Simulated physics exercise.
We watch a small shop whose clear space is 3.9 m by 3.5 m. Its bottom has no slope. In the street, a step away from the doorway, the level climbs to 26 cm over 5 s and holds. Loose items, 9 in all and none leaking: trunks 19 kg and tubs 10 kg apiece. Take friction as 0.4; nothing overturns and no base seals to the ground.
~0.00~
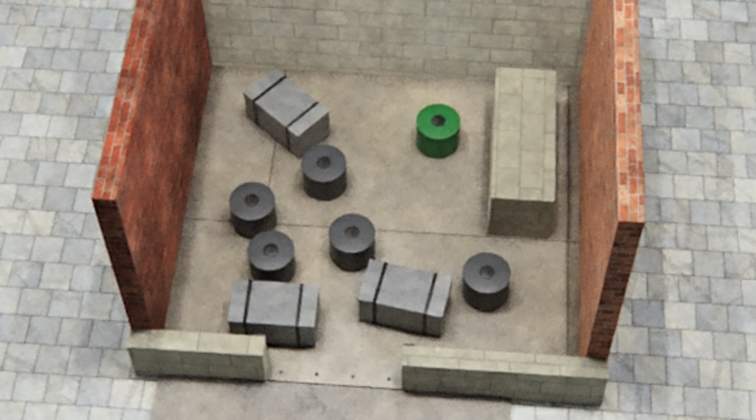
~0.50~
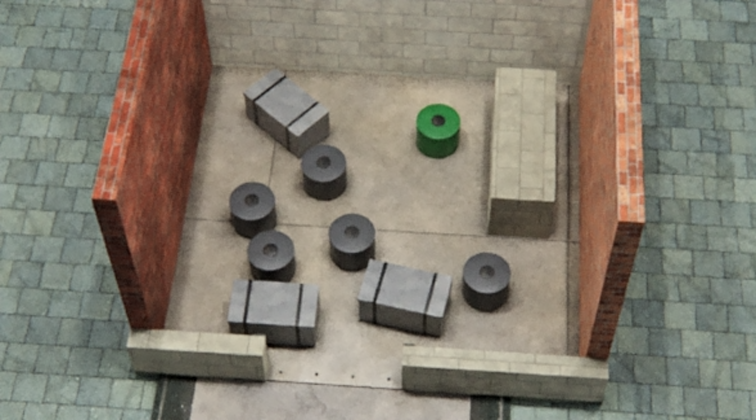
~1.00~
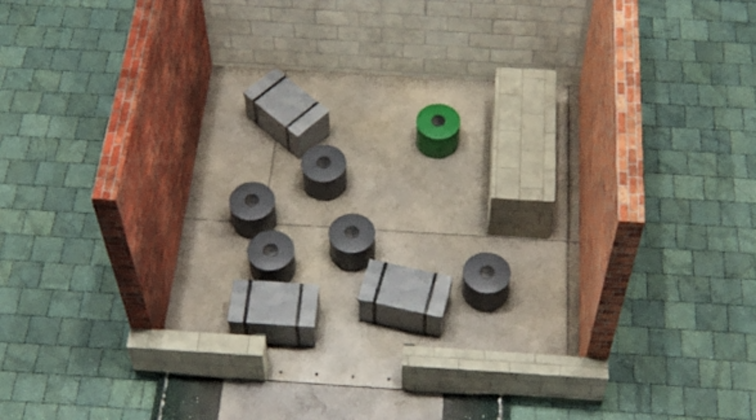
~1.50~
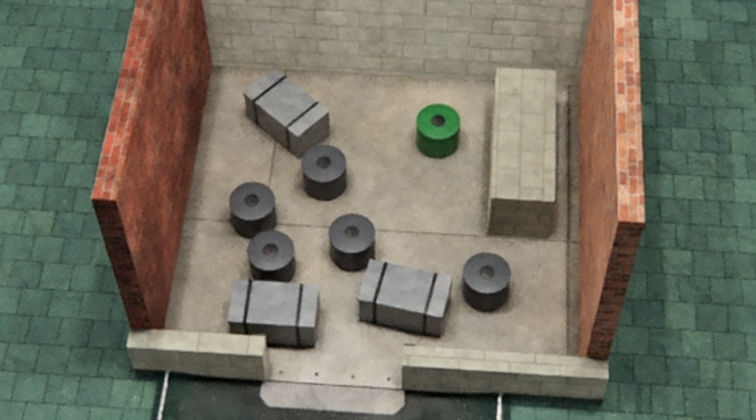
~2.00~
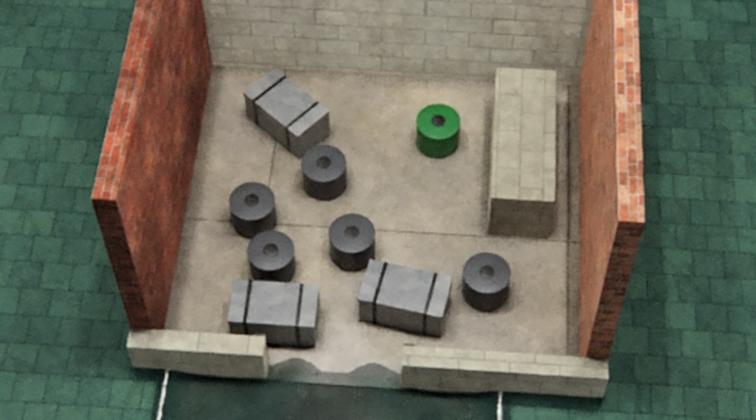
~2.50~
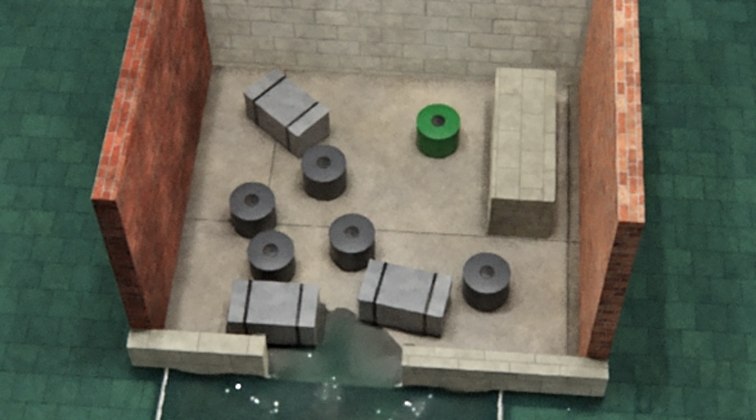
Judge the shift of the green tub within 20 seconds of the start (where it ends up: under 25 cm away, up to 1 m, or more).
The green tub is nudged along.
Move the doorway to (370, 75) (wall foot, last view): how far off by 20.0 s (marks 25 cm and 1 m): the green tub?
Then the green tub ends far away.
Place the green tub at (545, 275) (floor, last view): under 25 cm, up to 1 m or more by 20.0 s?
It travels far.
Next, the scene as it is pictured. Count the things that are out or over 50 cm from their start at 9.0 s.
By then 8.
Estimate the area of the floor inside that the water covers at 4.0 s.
Some 3.5 m2.
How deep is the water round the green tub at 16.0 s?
About 22 cm.
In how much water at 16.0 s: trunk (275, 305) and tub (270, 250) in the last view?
Roughly 19 and 20 cm.
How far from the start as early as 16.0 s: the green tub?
About 80 cm.
After 4.0 s the green tub is near (438, 121), 0.0 m from its start, aground; 0 afloat.
After 9.0 s the green tub is near (477, 72), 0.7 m from its start, afloat; 8 afloat.
After 16.0 s the green tub is near (478, 65), 0.7 m from its start, afloat; 9 afloat.
After 20.0 s the green tub is near (478, 63), 0.7 m from its start, afloat; 9 afloat.
